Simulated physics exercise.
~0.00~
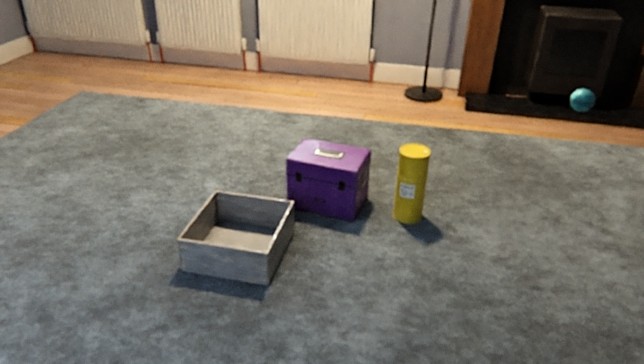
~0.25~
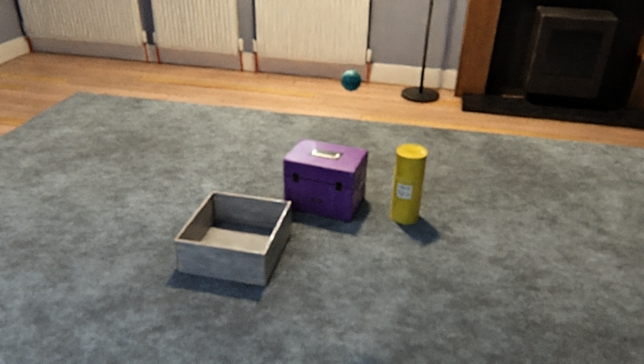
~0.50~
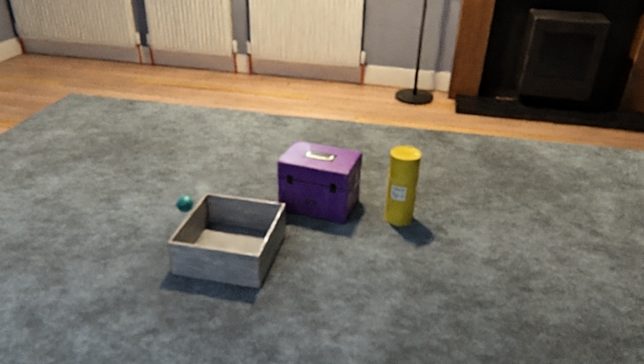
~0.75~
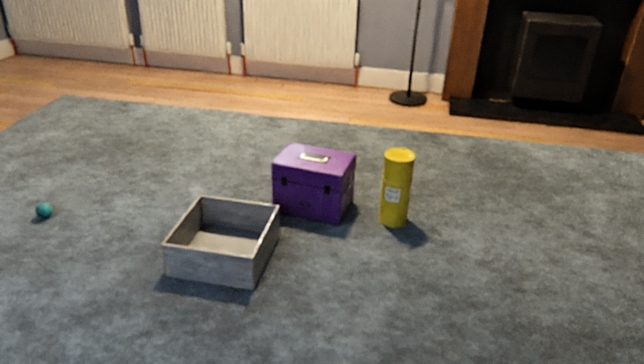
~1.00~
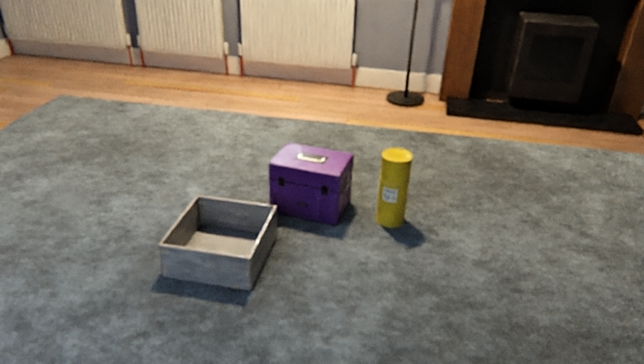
In this clip, a small turquoise ball flies leftward across a room past a yellow canister and purple toolbox, drops near an open grey box without ending up inside, and continues left out of view while the three objects stay in place on the rug.
